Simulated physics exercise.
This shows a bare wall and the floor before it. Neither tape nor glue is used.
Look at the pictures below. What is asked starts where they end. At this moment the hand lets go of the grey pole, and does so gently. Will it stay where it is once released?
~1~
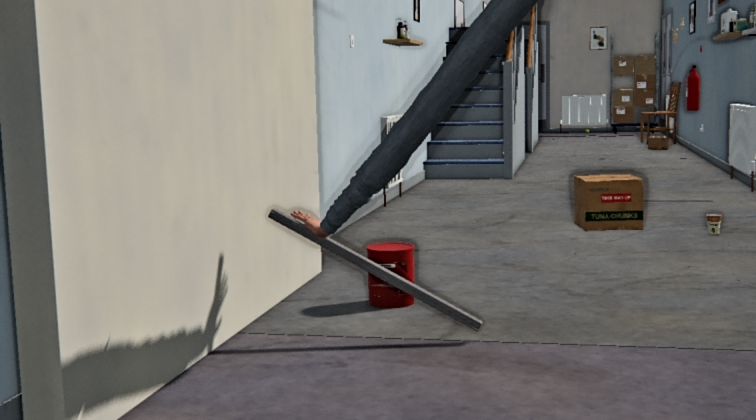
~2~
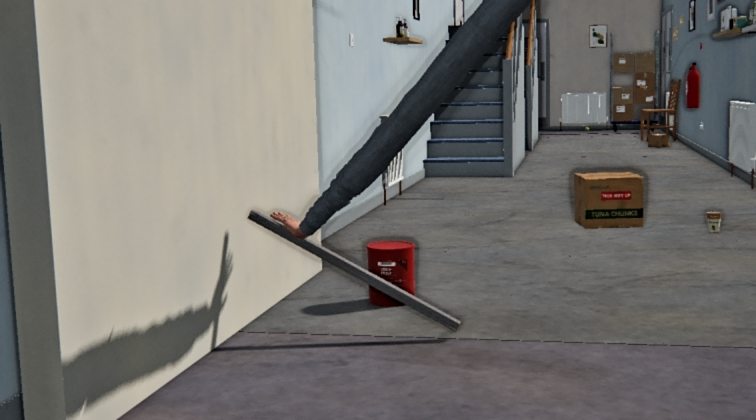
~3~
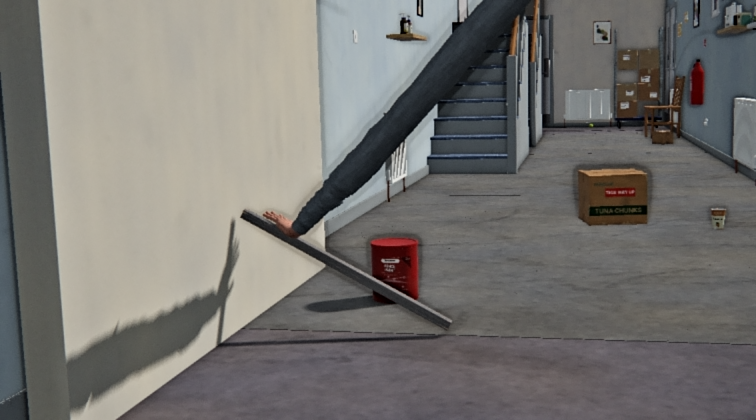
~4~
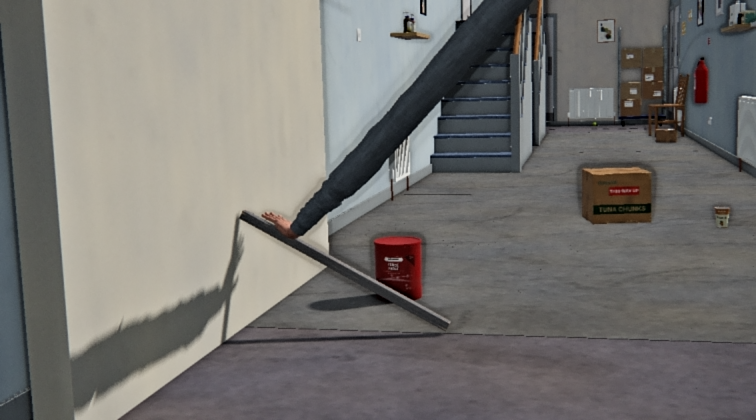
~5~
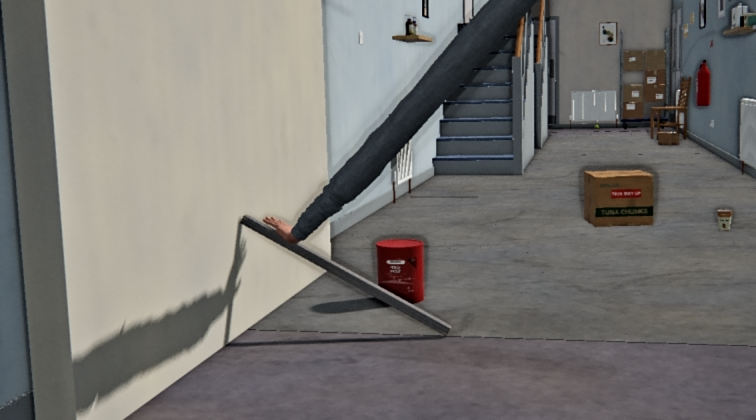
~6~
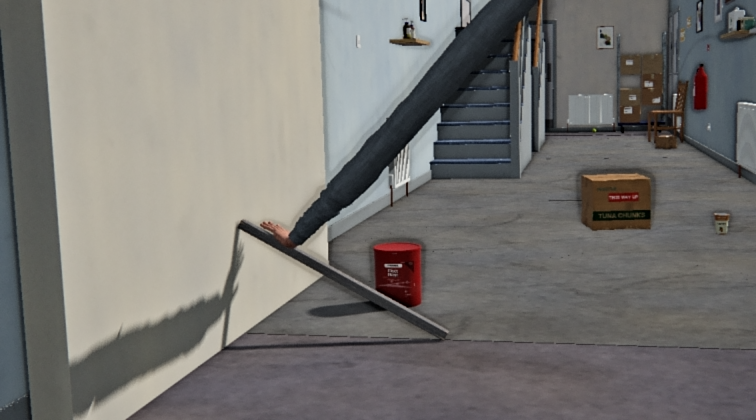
No - drops.
Then, 0.30 s later than the last frame, grey pole leaning 12° more than when let go near (352, 301).
Then, 0.40 s later than the last frame, grey pole leaning 28° more than when let go near (358, 334).
When it is over, moved from the start, grey pole; red pail as before. End places, in pixels of the last picture, grey pole near (358, 333). The pole slides down.
